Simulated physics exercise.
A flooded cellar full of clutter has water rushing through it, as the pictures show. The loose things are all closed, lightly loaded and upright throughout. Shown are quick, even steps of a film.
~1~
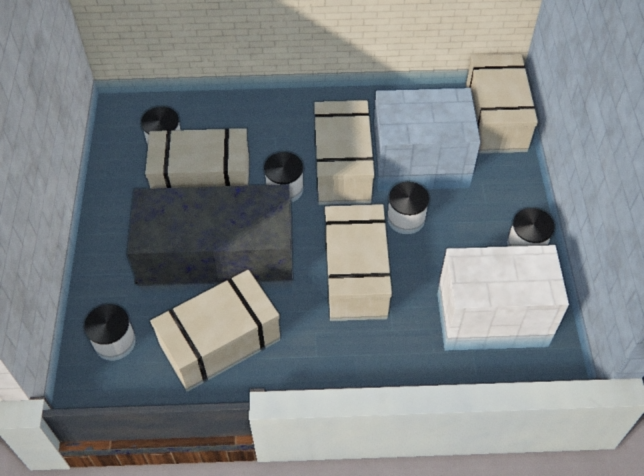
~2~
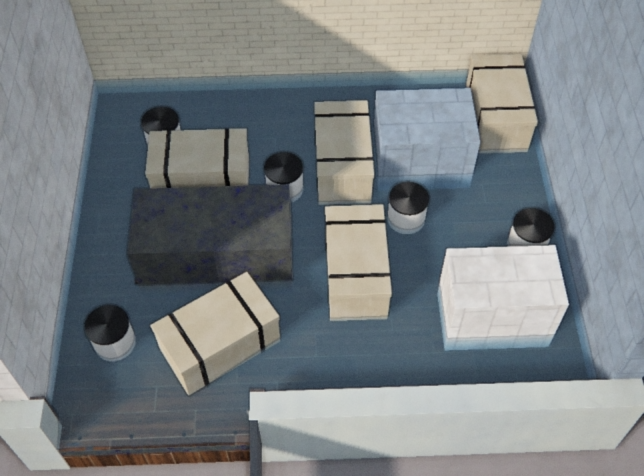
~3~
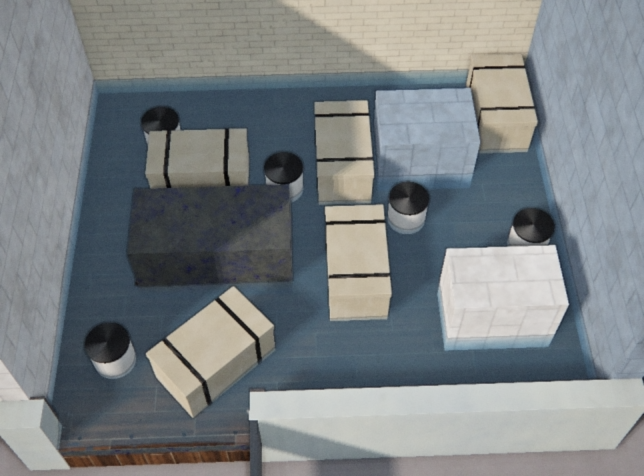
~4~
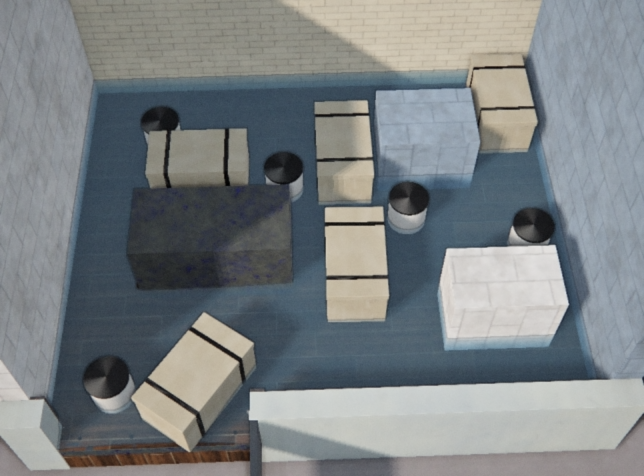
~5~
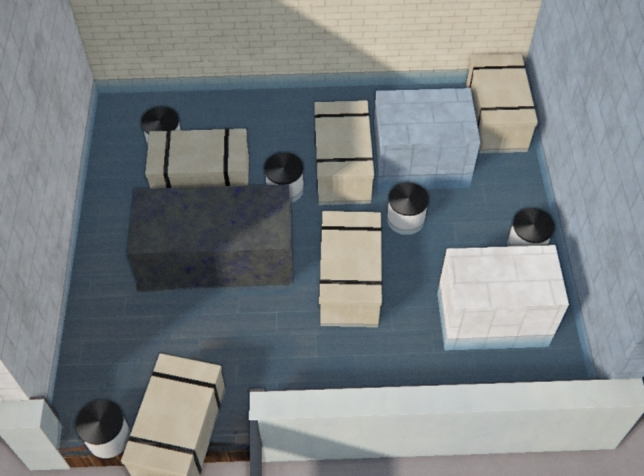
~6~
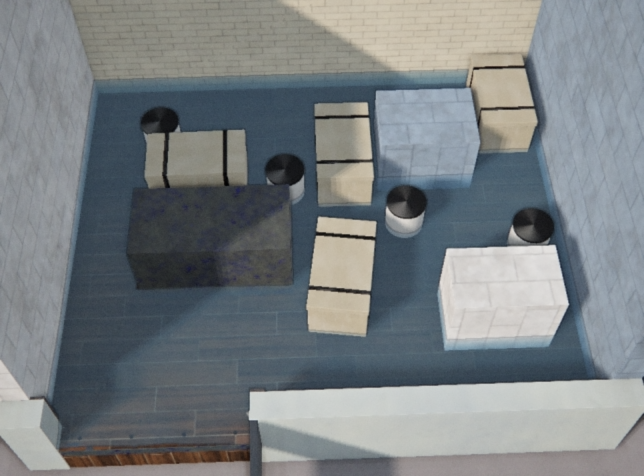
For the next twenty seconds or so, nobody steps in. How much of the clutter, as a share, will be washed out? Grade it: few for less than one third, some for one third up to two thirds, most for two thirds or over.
Grade: Some.
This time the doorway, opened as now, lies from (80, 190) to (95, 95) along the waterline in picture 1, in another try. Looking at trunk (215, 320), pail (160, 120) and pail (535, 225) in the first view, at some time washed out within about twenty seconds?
Listed order gives stays put, departs, stays put.
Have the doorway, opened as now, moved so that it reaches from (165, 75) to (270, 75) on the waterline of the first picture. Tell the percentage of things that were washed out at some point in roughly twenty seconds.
70 per cent.
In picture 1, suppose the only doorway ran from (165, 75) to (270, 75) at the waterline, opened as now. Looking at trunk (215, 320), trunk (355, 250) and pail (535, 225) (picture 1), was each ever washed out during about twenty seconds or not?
In the order given: Remains, escapes, remains.
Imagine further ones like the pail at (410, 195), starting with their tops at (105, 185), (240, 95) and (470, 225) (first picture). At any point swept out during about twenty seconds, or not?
In order: Leaves the room, never leaves, leaves the room.
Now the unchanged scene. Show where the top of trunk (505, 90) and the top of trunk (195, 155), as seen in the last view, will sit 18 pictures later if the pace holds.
Approximately (503, 121) for the first and (119, 190) for the second.
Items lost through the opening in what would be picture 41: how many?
The number works out to 6.
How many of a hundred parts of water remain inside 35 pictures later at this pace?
Looks like about 42 per cent of the water.
A moment on, 2 of 10 are out; 8 afloat.
Next, 4 of 10 are out; 6 afloat.
Later, 6 of 10 are out; 4 afloat.
In the end, 6 of 10 are out; 2 afloat.
